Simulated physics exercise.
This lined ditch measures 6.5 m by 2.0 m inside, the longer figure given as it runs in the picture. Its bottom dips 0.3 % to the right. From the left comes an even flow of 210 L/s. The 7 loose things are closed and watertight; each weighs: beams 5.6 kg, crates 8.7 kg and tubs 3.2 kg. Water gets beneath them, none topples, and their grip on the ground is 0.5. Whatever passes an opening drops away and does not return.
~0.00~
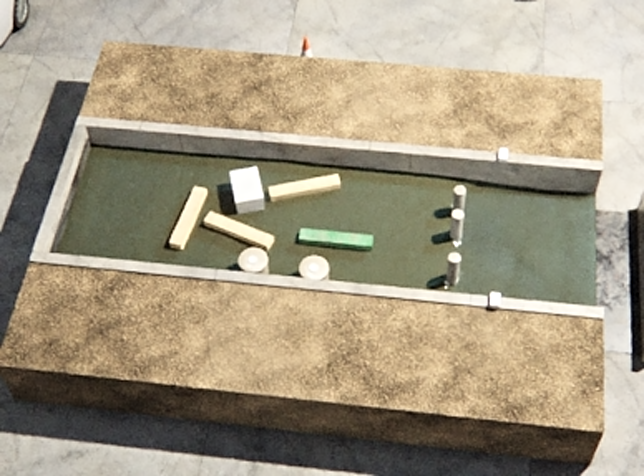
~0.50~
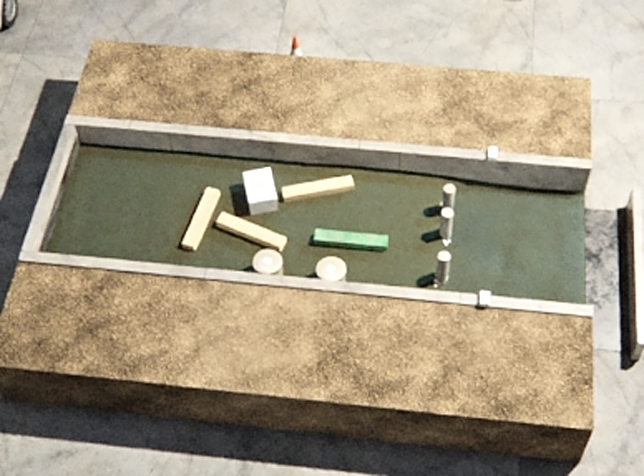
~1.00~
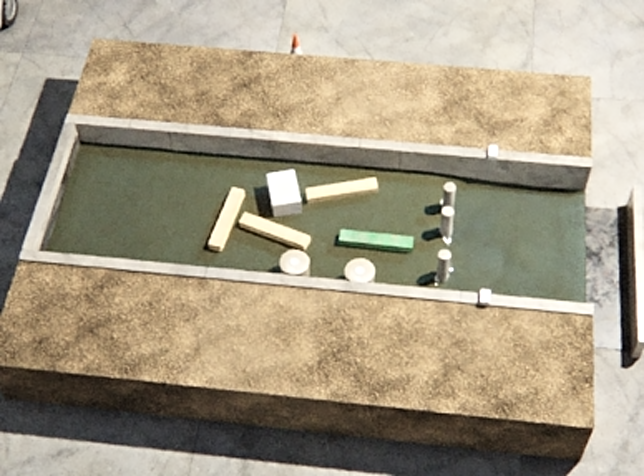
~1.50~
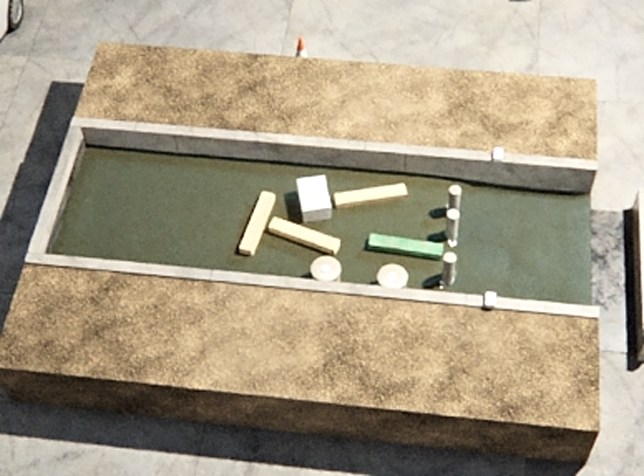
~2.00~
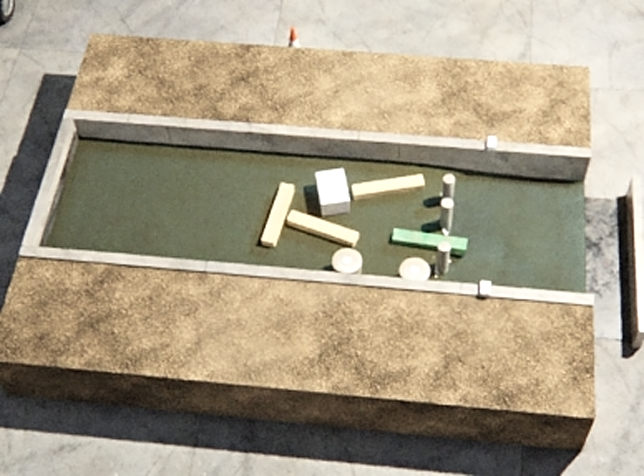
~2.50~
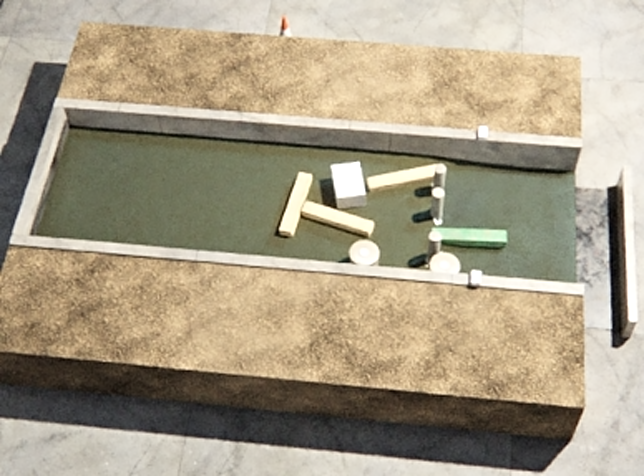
Beams, a white block and round tubs drift right along a ditch, the green beam passing between posts.
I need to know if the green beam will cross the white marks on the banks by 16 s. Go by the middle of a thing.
Green beam passes.
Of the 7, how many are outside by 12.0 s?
By then 5.
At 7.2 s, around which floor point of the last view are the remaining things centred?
At about (406, 211).
After 3.5 s the green beam has gone out; 3 of 7 are over the mark; 6 afloat.
After 7.2 s the green beam has gone out; 5 of 7 are over the mark; 2 afloat.
After 12.0 s the green beam has gone out; 5 of 7 are over the mark; 2 afloat.
After 16.0 s the green beam has gone out; 5 of 7 are over the mark; 2 afloat.
